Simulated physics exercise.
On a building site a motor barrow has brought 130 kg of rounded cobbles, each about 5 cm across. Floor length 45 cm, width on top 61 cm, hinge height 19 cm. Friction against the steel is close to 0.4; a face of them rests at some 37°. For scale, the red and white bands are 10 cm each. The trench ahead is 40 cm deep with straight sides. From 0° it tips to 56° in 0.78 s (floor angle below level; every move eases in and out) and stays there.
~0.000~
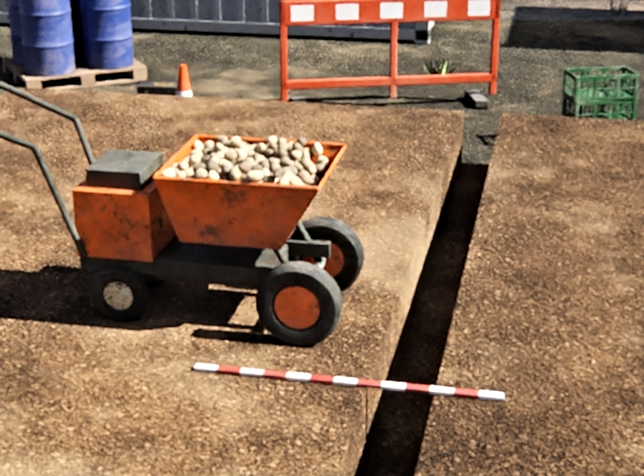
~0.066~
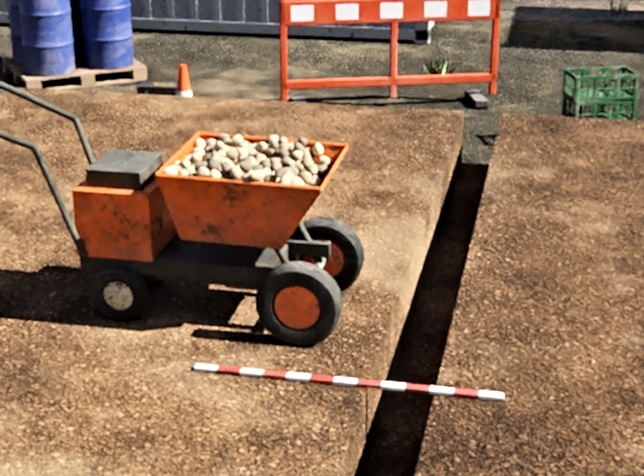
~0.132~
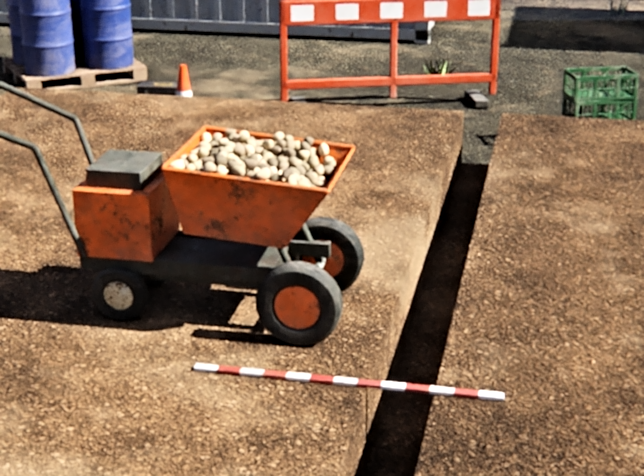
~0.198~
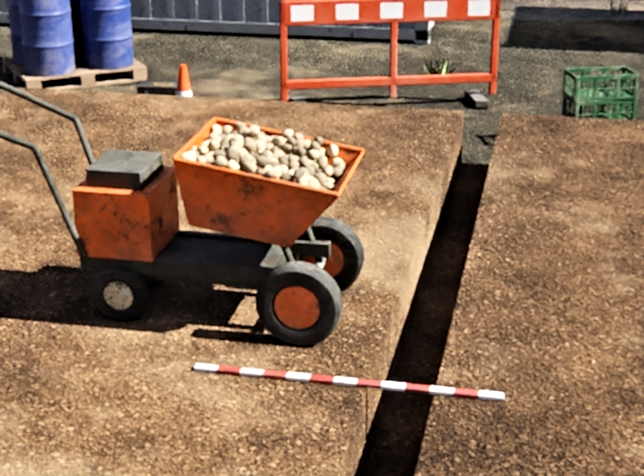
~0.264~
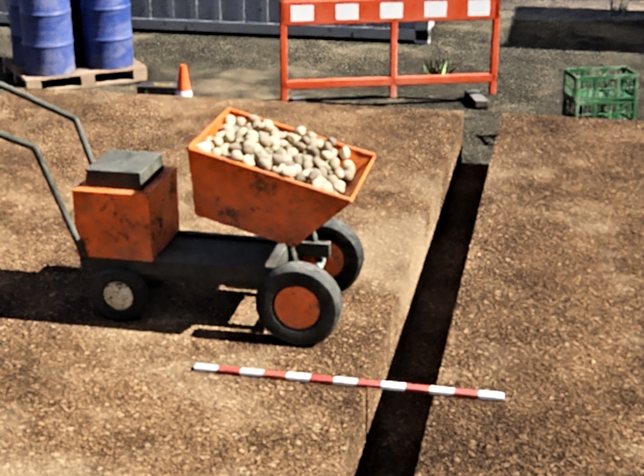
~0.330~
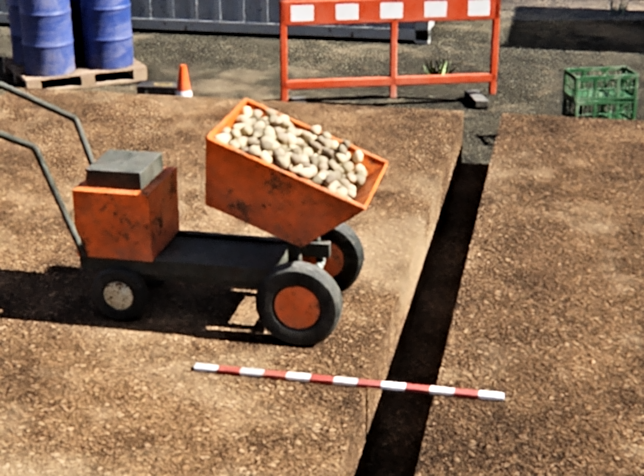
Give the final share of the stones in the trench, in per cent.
Some 11 per cent of it.
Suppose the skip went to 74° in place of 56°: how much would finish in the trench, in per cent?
It would be near 25 per cent.
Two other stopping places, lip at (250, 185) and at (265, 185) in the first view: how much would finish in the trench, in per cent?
First some 40, then 30 per cent.
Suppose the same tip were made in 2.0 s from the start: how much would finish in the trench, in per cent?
It would be near 20 per cent.
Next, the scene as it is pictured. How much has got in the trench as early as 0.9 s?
About 5 per cent by then.
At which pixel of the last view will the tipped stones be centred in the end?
Near (498, 330).
After 0.6 s the floor is at 47°; 100 % in the skip; the foremost stones are at (397, 218).
After 0.9 s the floor is at 56°; 85 % in the skip, 5 % in the trench, 10 % past the trench; the foremost stones are at (487, 305).
After 1.2 s the floor is at 56°; 60 % in the skip, 5 % in the trench, 35 % past the trench; the foremost stones are at (606, 356).
After 3.2 s the floor is at 56°; 52 % in the skip, 11 % in the trench, 38 % past the trench; the foremost stones are past the picture's edge.
